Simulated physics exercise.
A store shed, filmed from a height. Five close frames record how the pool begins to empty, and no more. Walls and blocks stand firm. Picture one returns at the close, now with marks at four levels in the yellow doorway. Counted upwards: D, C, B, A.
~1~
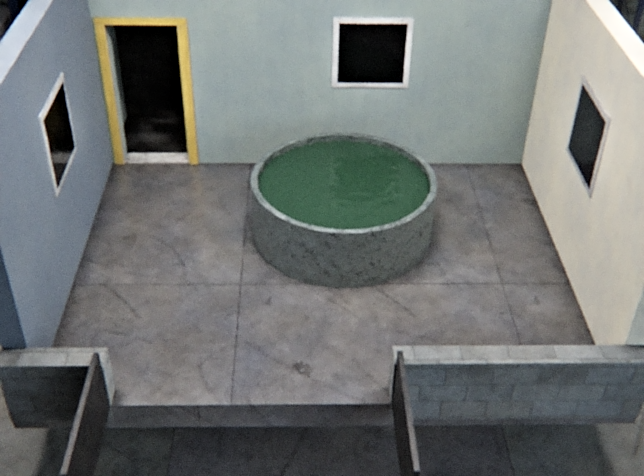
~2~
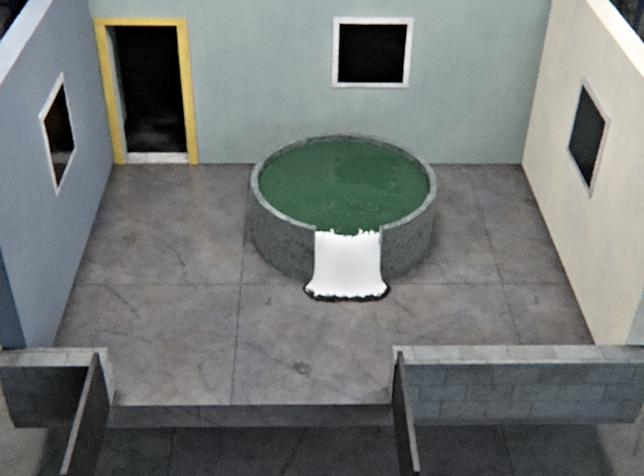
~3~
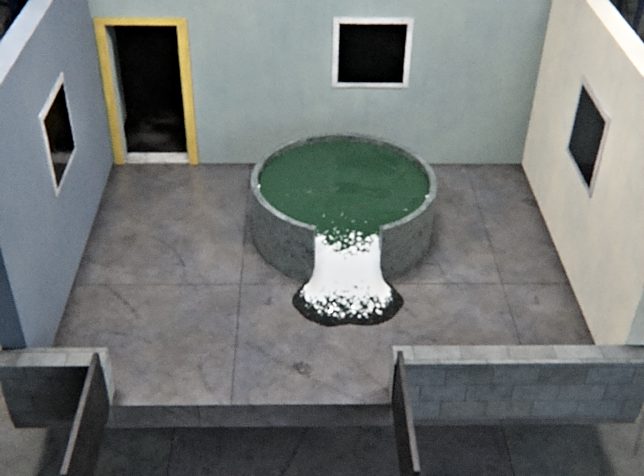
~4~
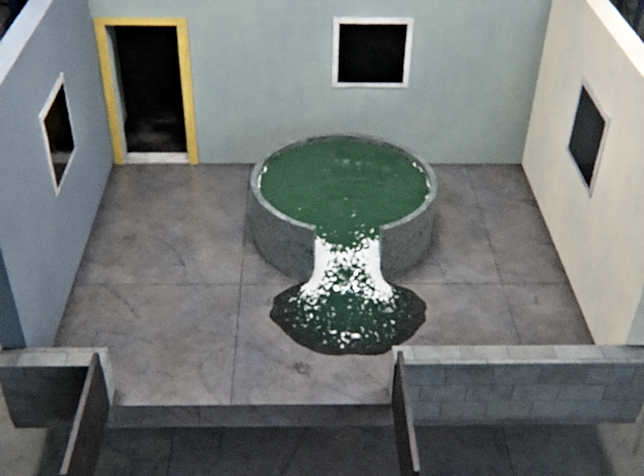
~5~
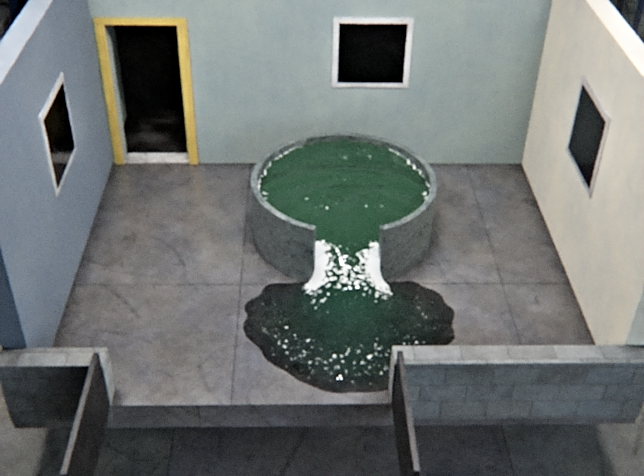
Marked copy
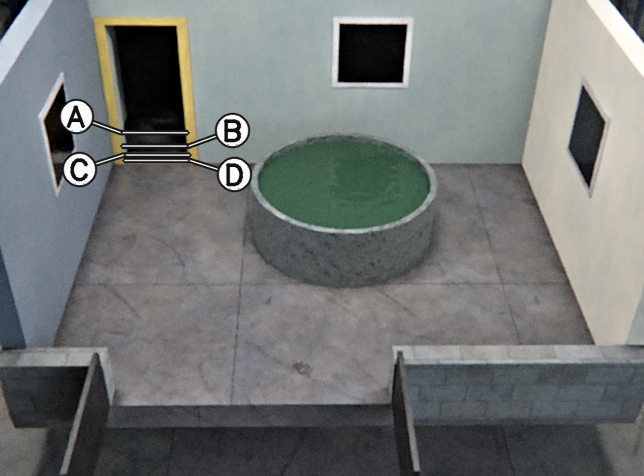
Walled concrete yard with a round pool of green water pouring through a gap in its front and spreading across the floor.
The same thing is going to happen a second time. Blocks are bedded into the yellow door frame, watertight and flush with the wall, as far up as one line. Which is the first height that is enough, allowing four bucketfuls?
Line D just does it.
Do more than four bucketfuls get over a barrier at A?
No, that is safe.
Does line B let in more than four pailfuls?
No.
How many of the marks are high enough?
All four.
On the marked copy, A at (154, 132); B at (155, 146); C at (156, 155); D at (157, 160); from the bottom up D, C, B, A.
If A is chosen, nothing gets over.
If B is chosen, nothing gets over.
If C is chosen, nothing gets over.
If D is chosen, nothing gets over.
